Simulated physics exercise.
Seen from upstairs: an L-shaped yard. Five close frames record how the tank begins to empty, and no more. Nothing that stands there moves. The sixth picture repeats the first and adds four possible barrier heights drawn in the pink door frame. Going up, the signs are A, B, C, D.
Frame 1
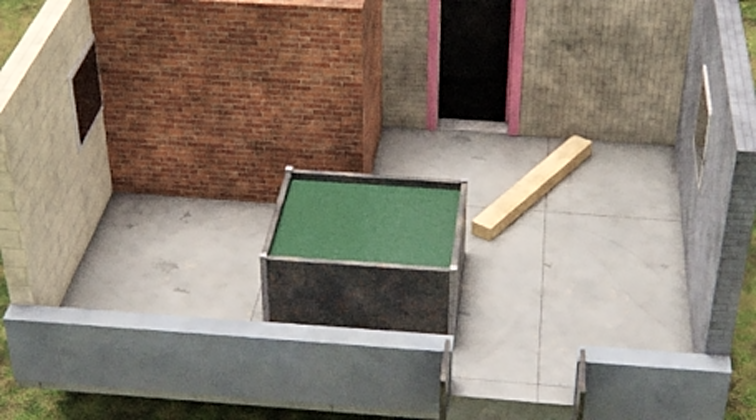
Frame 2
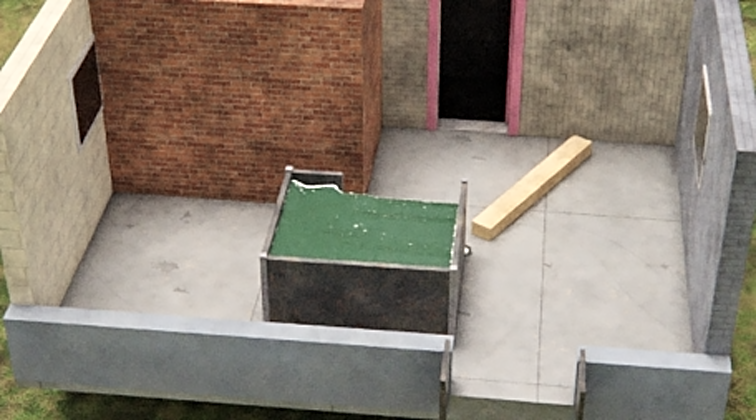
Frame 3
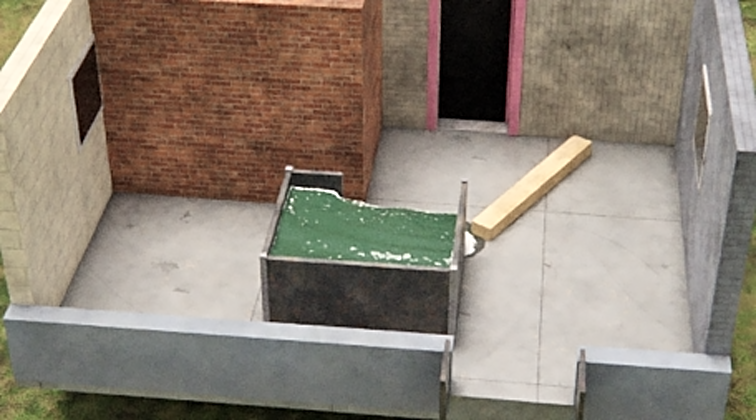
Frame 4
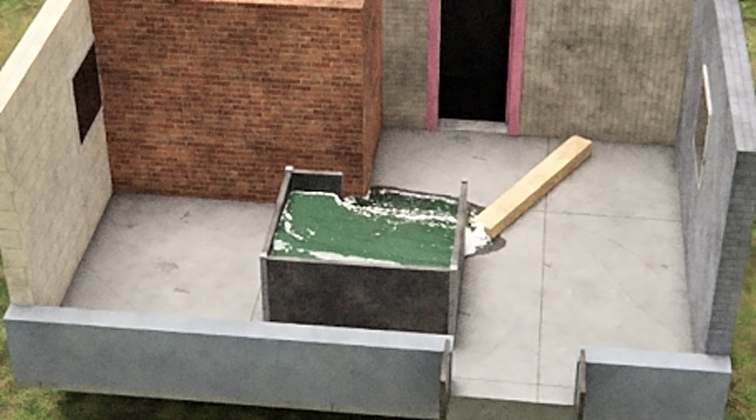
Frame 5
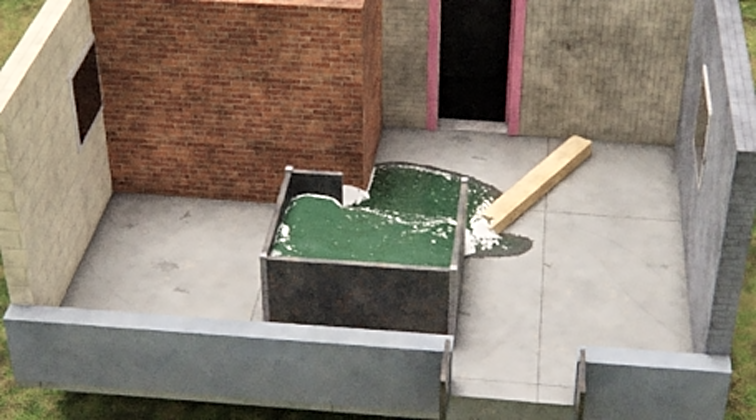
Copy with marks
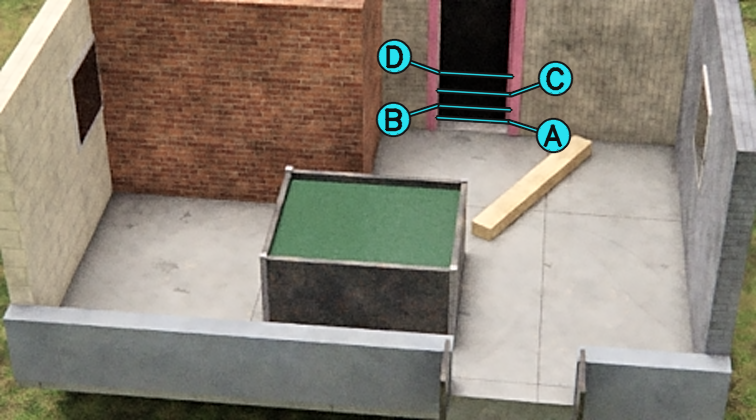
We see a walled yard with a brick block, a pink-framed doorway and a tank of green water; the tank's far side opens and the water slumps backward, foaming, then spreads over the ground behind and around a wooden beam's near end.
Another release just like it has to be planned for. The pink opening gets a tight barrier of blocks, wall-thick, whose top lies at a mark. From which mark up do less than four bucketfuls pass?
Mark C.
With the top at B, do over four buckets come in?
Yes, it does.
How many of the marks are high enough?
Two of the four.
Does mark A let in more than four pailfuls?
Yes, that goes wrong.
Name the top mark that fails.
Mark B.
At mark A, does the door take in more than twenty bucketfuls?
Yes, it does.
On the marked copy, A at (473, 119); B at (473, 107); C at (474, 92); D at (475, 74); from the bottom up A, B, C, D.
Choosing A, dozens of bucketfuls pour in.
Choosing B, about 8 bucketfuls get in.
Choosing C, nothing gets over.
Choosing D, nothing gets over.
